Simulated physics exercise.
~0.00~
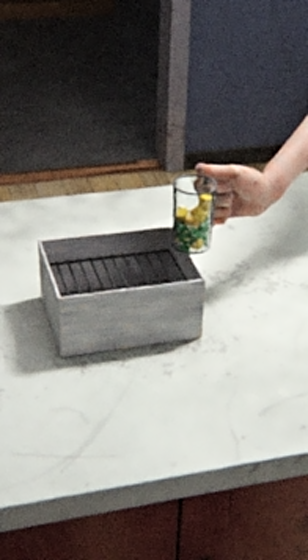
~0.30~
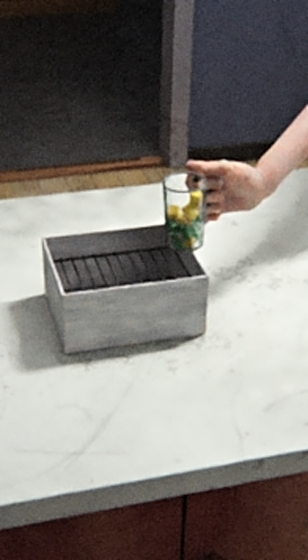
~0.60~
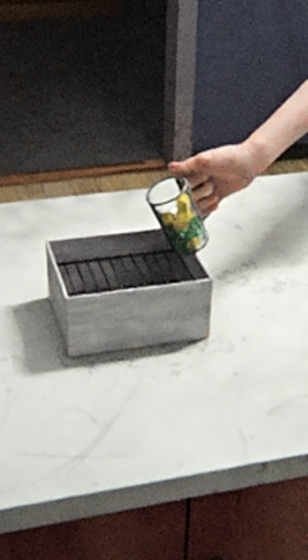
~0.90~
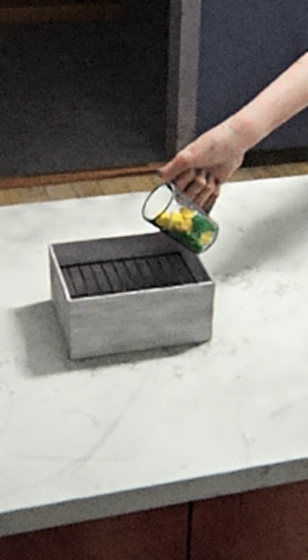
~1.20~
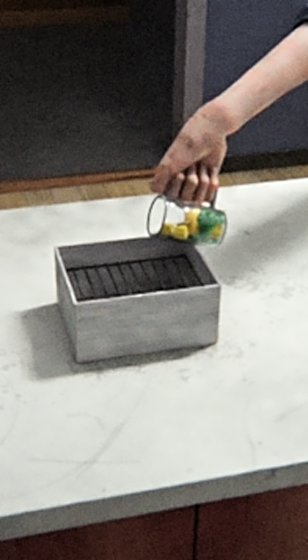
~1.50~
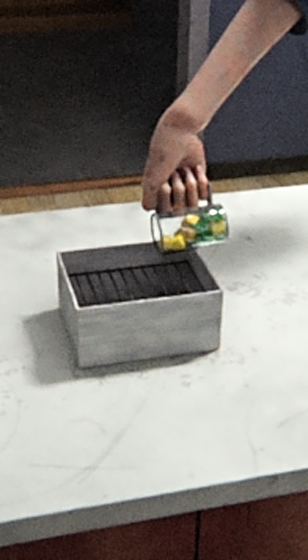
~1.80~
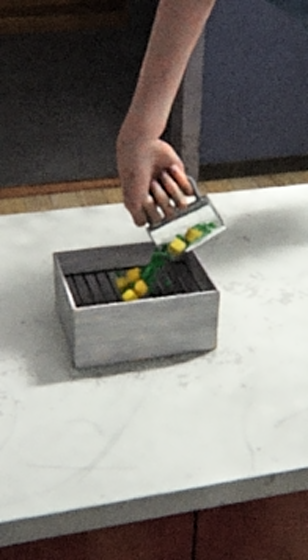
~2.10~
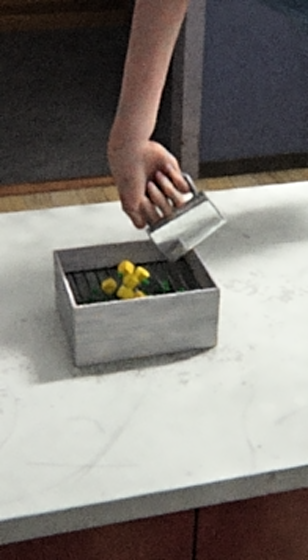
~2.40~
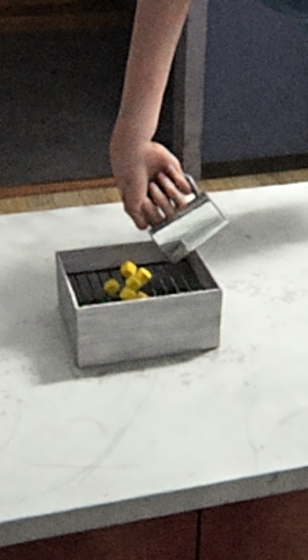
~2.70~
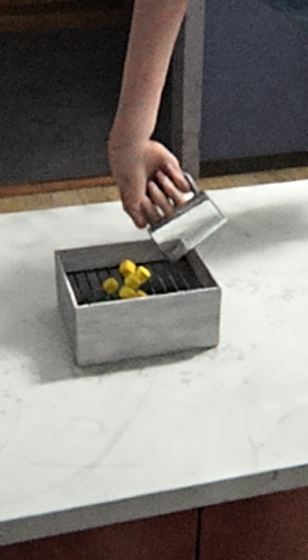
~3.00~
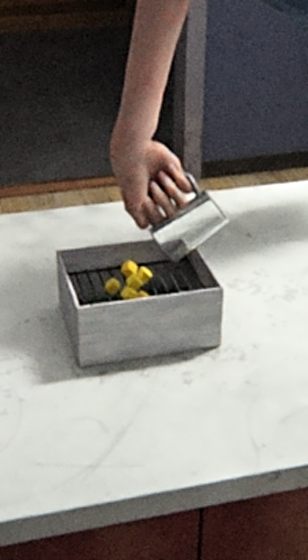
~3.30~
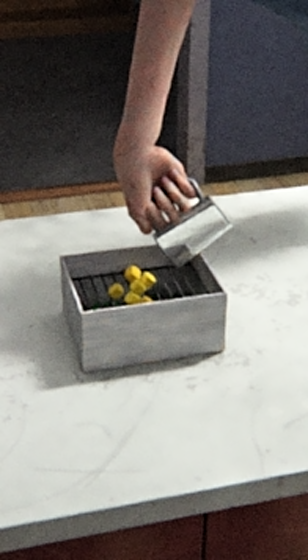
On a pale marble counter, a hand tipping green and yellow pieces from a clear cup, yellow ones staying on a dark rack.
